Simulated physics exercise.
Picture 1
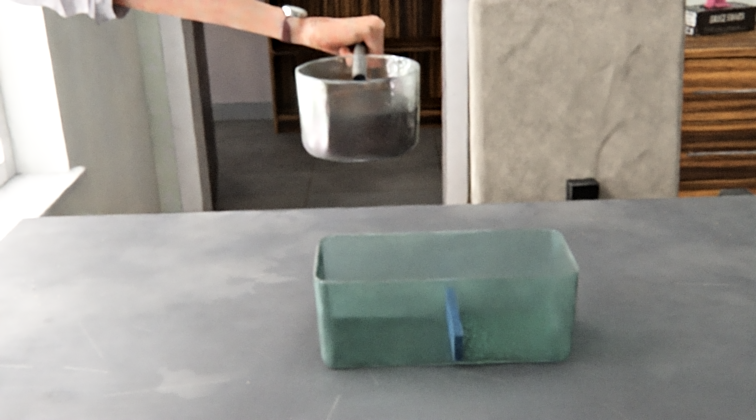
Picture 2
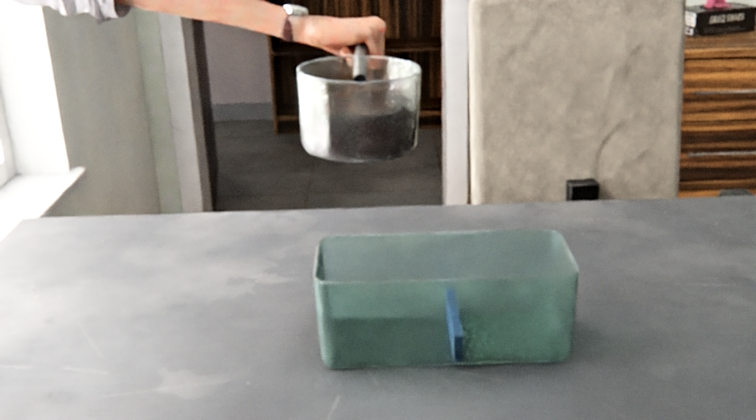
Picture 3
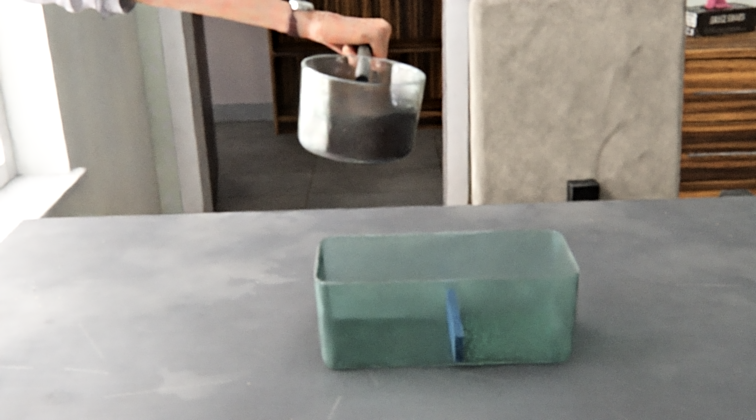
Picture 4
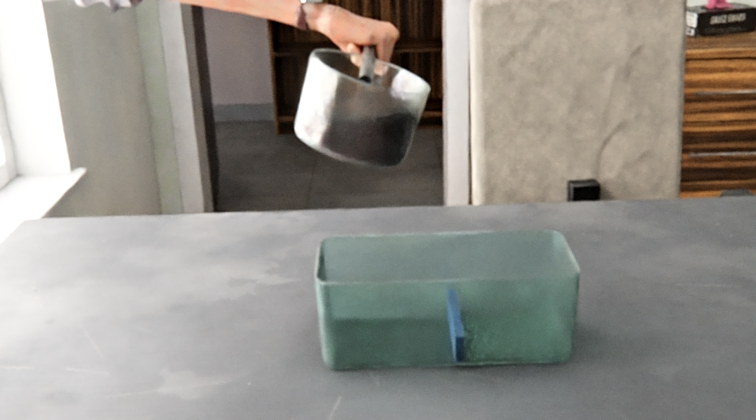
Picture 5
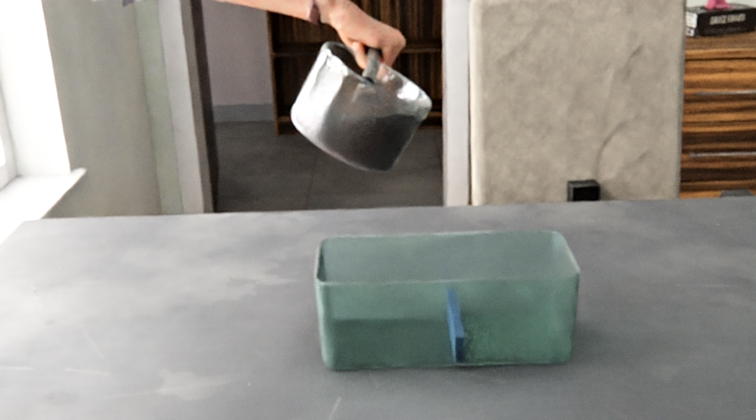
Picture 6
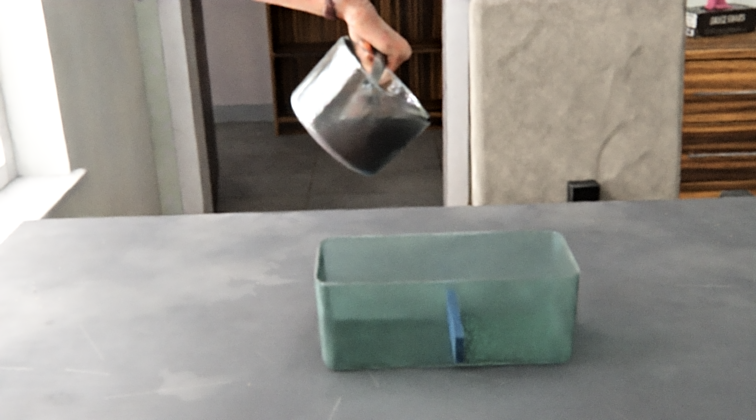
A hand tilting a clear pot of dark liquid steadily to the right above a long green basin with a blue divider.
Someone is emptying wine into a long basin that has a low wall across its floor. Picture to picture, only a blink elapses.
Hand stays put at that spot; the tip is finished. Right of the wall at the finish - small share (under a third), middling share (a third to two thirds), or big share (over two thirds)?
Big.
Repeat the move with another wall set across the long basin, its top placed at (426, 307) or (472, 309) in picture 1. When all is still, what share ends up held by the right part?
Note - case one near 85 %, case two near 55 %.
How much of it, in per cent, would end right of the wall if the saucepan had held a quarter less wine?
It should come out close to 90 per cent.
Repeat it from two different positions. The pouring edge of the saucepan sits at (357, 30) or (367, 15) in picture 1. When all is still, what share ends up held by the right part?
Close to 10 in a hundred, then close to 25 in a hundred.
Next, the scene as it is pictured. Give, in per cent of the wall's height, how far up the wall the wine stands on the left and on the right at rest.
10 % left, 90 % right.
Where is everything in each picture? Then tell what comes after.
It leans 0°; its right rim is at (418, 68); the wine meets the walls at (304, 104) and (416, 100); the long basin's rim runs from (317, 259) to (569, 252); the wall's top is at (454, 311), in the first picture.
It leans 2°; its right rim is at (420, 71); the wine meets the walls at (303, 104) and (416, 101), in the second picture.
It leans 9°; its right rim is at (424, 78); the wine meets the walls at (304, 105) and (417, 102), in the third picture.
It leans 19°; its right rim is at (428, 90); the wine meets the walls at (301, 105) and (420, 103), in the fourth picture.
It leans 31°; its right rim is at (430, 105); the wine meets the walls at (296, 103) and (423, 107), in the fifth picture.
It leans 46°; its right rim is at (428, 122); the wine meets the walls at (296, 96) and (430, 111), in the sixth picture.
A moment on, the saucepan is tipped on its side and 42 per cent is still to pour, 0 is left of the wall and 9 right of it.
Next, the saucepan is tipped on its side and 16 per cent is still to pour, 5 is left of the wall and 63 right of it.
Then the saucepan is tipped on its side and 5 per cent is still to pour, 11 is left of the wall and 73 right of it.
Later the saucepan is tipped on its side and 1 per cent is still to pour, 14 is left of the wall and 80 right of it.
In the end 16 per cent lies left of the wall, 82 right of it and 2 outside.
